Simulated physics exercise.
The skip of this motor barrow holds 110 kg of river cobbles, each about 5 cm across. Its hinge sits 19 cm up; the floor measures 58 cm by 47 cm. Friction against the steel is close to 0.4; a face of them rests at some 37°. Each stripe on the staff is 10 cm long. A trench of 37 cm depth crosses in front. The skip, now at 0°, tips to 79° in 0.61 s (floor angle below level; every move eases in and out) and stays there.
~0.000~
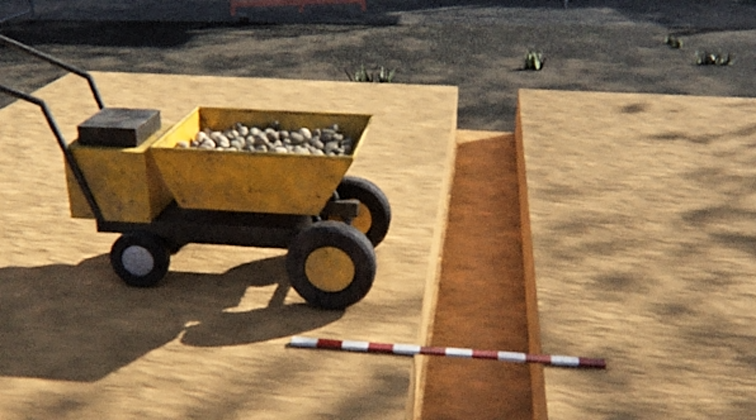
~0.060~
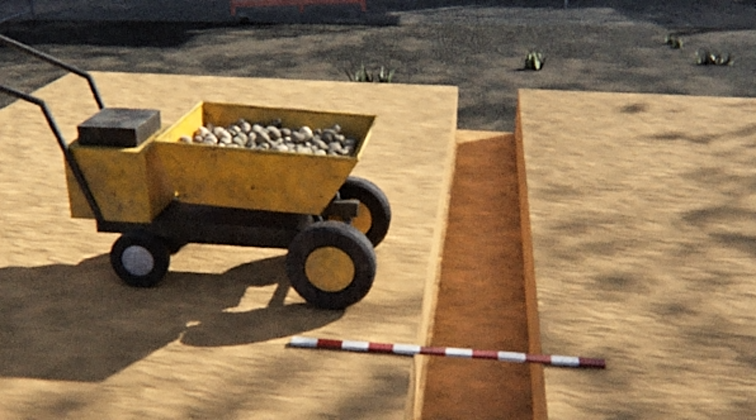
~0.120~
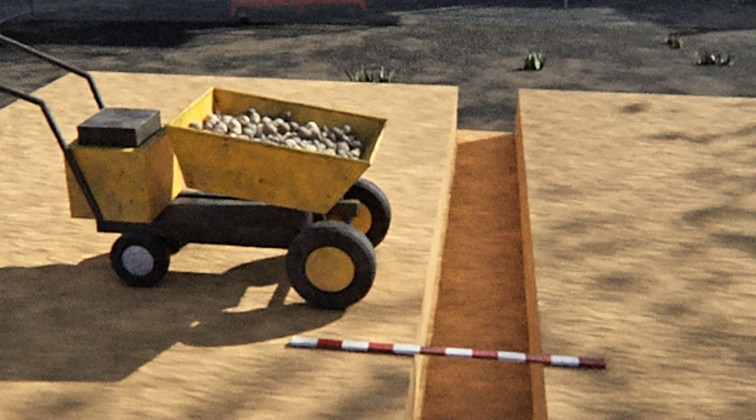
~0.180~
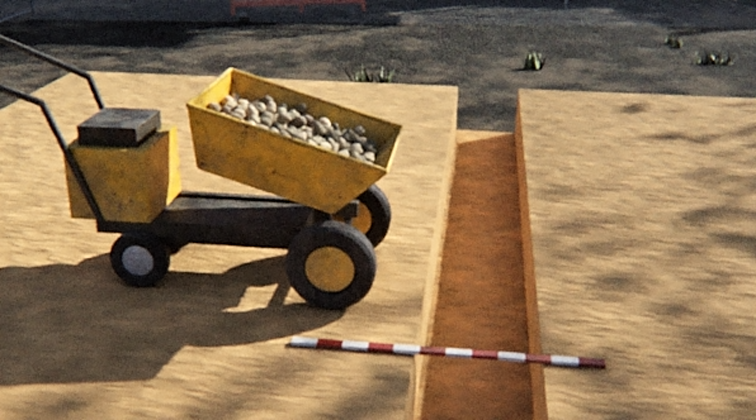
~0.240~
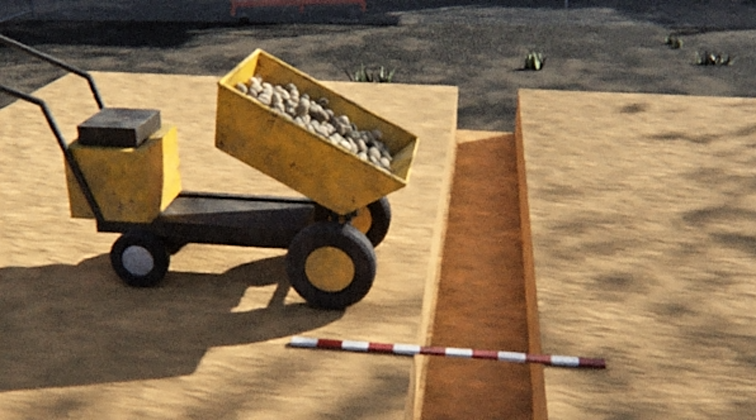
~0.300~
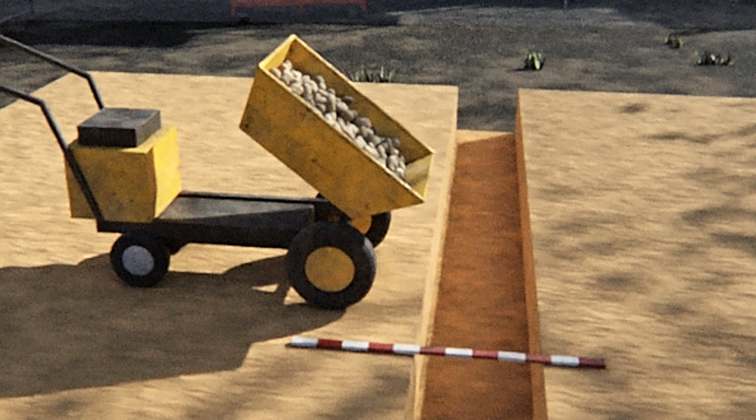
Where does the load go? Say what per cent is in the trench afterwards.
Some 73 per cent of it.
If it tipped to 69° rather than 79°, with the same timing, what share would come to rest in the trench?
Then about 70 per cent.
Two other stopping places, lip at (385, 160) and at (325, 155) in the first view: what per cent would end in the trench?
Near 45 per cent from the first place, 90 from the second.
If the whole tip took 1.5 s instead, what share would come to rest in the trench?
Then about 95 per cent.
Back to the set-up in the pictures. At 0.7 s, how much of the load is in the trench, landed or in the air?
Some 45 per cent.
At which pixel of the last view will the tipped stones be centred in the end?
Near (509, 348).
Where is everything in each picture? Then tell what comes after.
In the first picture, the skip is at 0°, its lip at (354, 159); the top of the load is at (295, 136).
The second picture shows lip at (358, 160), floor tilted 2°, highest stones at (261, 132); the stones move at 0.5 m/s on average.
The third picture shows lip at (370, 164), floor tilted 8°, highest stones at (232, 124); the stones move at 1.0 m/s on average.
The fourth picture shows lip at (387, 172), floor tilted 17°, highest stones at (240, 106); the stones move at 1.4 m/s on average.
In the fifth picture, the skip is at 27°, its lip at (406, 185); the top of the load is at (254, 90); the stones move at 1.6 m/s on average.
The sixth picture shows lip at (423, 202), floor tilted 39°, highest stones at (282, 75); the stones move at 1.7 m/s on average.
After 0.5 s the floor is at 67°; 100 % in the skip; the foremost stones are at (440, 207).
After 0.7 s the floor is at 79°; 56 % in the skip, 43 % in the trench, 1 % past the trench; the foremost stones are at (540, 287).
After 1.1 s the floor is at 79°; 6 % in the skip, 67 % in the trench, 27 % past the trench; the foremost stones are at (744, 292).
After 3.0 s the floor is at 79°; 0 % in the skip, 73 % in the trench, 27 % past the trench; the foremost stones are past the picture's edge.
